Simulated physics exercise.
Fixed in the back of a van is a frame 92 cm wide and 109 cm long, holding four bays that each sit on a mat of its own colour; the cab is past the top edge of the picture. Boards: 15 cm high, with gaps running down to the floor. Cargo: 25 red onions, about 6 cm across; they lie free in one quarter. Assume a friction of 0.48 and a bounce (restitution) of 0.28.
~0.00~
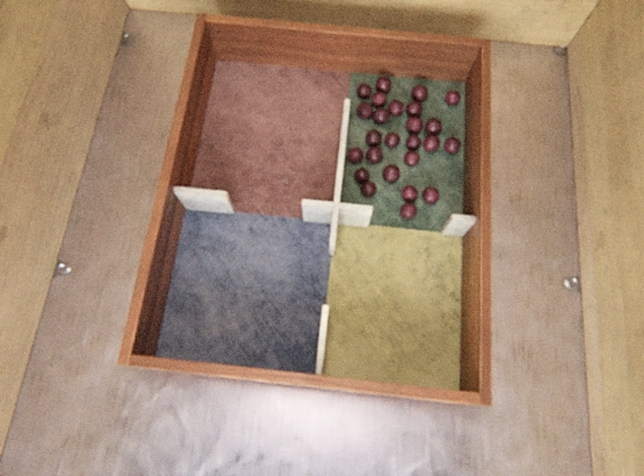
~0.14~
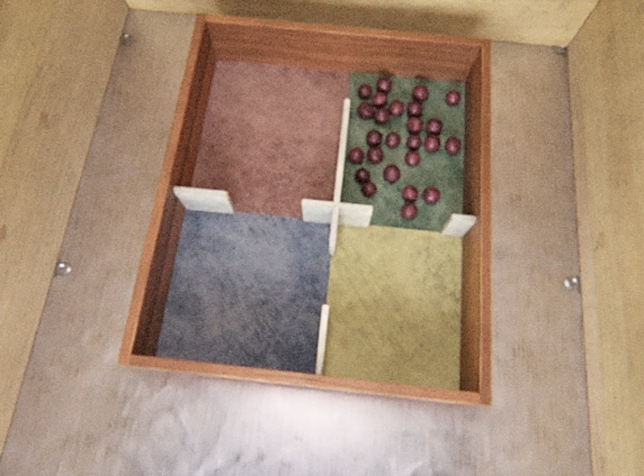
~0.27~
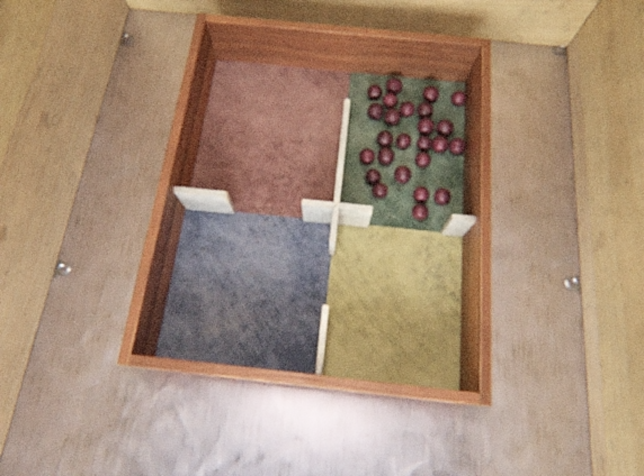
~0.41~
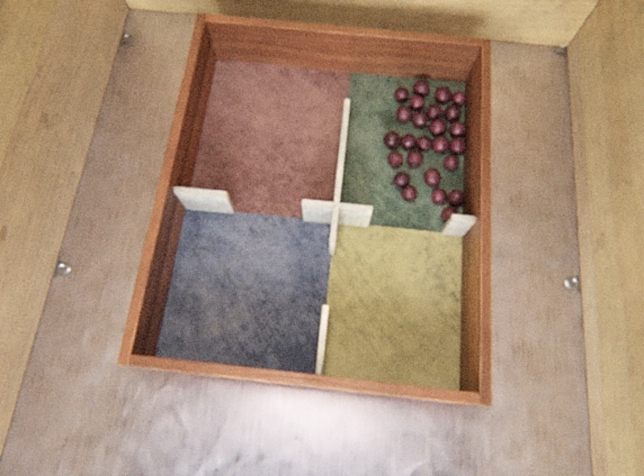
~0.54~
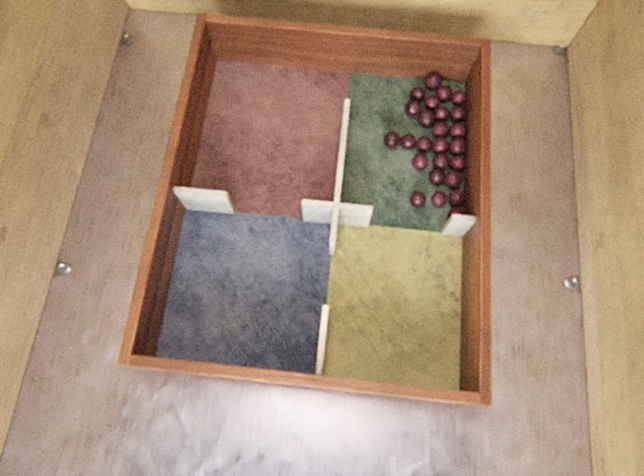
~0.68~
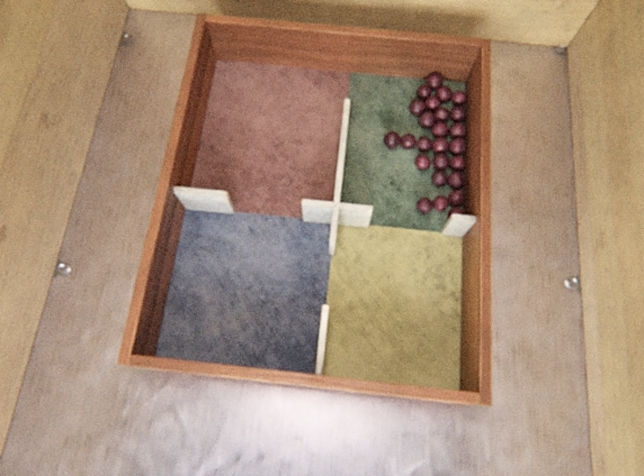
Wooden tray with four coloured bays, dark red onions sliding rightward across the green bay and bunching along its right wall.
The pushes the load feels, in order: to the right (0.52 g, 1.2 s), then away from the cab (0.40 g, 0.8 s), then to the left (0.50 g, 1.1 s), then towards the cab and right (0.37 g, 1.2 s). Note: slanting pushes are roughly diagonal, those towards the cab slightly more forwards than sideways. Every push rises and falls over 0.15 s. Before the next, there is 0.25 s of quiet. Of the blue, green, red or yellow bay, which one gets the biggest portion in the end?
Green.
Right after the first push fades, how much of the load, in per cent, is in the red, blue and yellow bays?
Per cent by bay - red: 0, blue: 0, yellow: 0.
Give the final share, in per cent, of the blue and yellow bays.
Roughly blue 0 %, yellow 20 %.
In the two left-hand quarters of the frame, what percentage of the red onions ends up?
Share: About 20 in a hundred.
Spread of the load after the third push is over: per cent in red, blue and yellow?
The load sits as red 10 per cent, blue 20 per cent and yellow 40 per cent.
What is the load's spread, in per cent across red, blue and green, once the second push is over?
Reading then: Red 0 %, blue 0 %, green 30 %.
After push 1 (1.44 s), 25 in the green bay.
After push 2 (2.49 s), 8 in the green bay and 17 in the yellow bay.
After push 3 (3.84 s), 2 in the red bay, 6 in the blue bay, 6 in the green bay and 11 in the yellow bay.
After push 4 (5.29 s), 6 in the red bay, 14 in the green bay and 5 in the yellow bay.
When it is over (at 6.32 s), 6 in the red bay, 14 in the green bay and 5 in the yellow bay.
